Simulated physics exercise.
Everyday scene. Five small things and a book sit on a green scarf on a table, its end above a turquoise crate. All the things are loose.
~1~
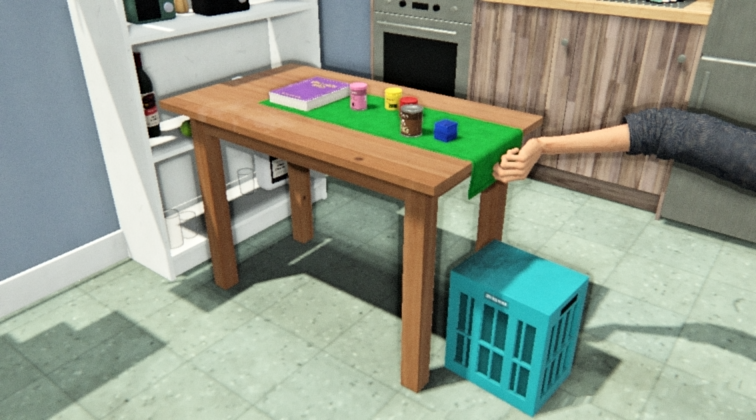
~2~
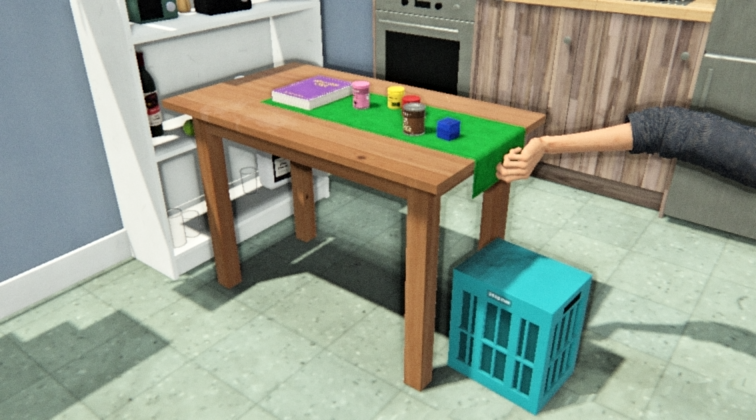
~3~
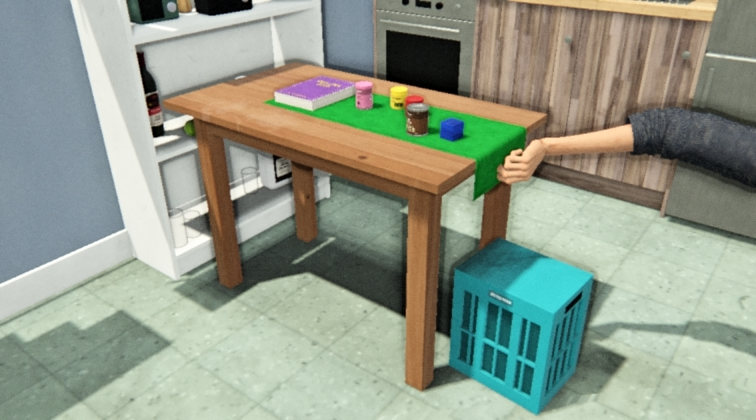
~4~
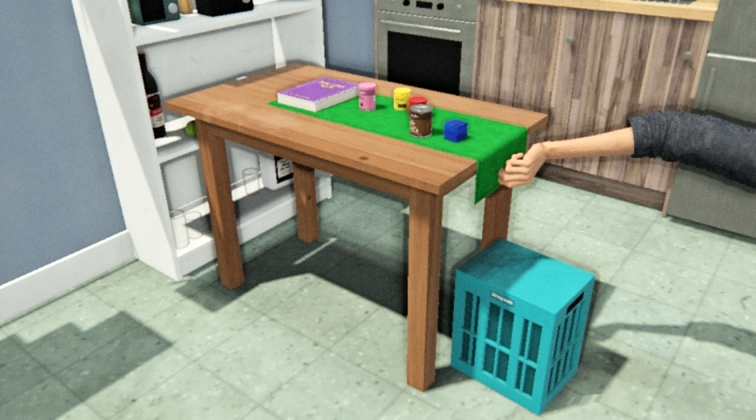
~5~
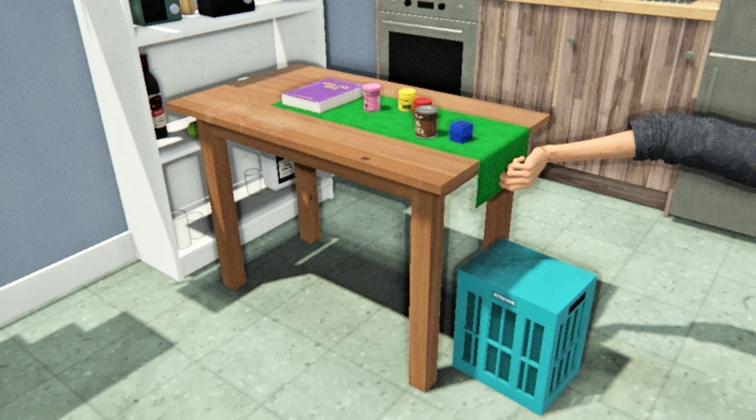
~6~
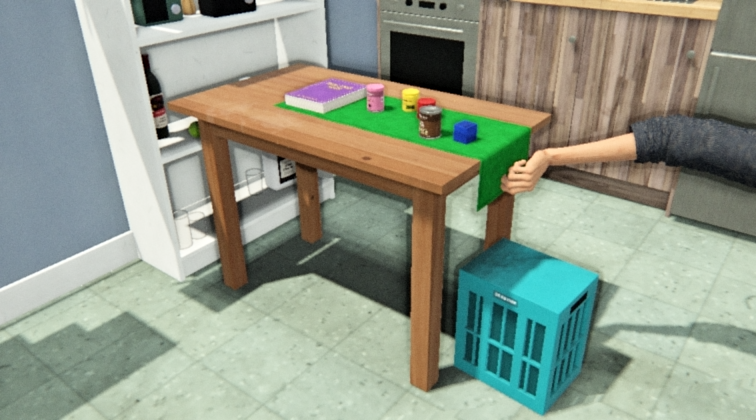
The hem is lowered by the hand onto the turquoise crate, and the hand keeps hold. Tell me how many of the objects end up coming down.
Two items fall.
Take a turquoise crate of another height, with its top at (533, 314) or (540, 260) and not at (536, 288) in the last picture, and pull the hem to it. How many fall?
3 and 1.
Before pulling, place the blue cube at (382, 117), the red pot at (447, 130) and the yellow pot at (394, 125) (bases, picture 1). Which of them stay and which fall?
As for the blue cube, it holds its spot; the red pot, it leaves the top; the yellow pot, it holds its spot.
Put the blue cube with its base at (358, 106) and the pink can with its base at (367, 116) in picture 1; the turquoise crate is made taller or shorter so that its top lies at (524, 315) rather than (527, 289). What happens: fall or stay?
Result: Blue cube still there, pink can still there.
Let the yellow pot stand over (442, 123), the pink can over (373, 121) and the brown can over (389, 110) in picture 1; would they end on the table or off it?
In the end the yellow pot is no longer on top, the pink can is still on top, and the brown can is still on top.
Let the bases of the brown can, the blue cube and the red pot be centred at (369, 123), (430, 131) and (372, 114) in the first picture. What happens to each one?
Looking at each one, the brown can remains in position, the blue cube drops away and the red pot remains in position.
Soon after, hem near (500, 240); blue cube gone.
After that, hem on the crate; blue cube and brown can gone.
In the end, hem on the crate; blue cube and brown can gone. It carries off two.
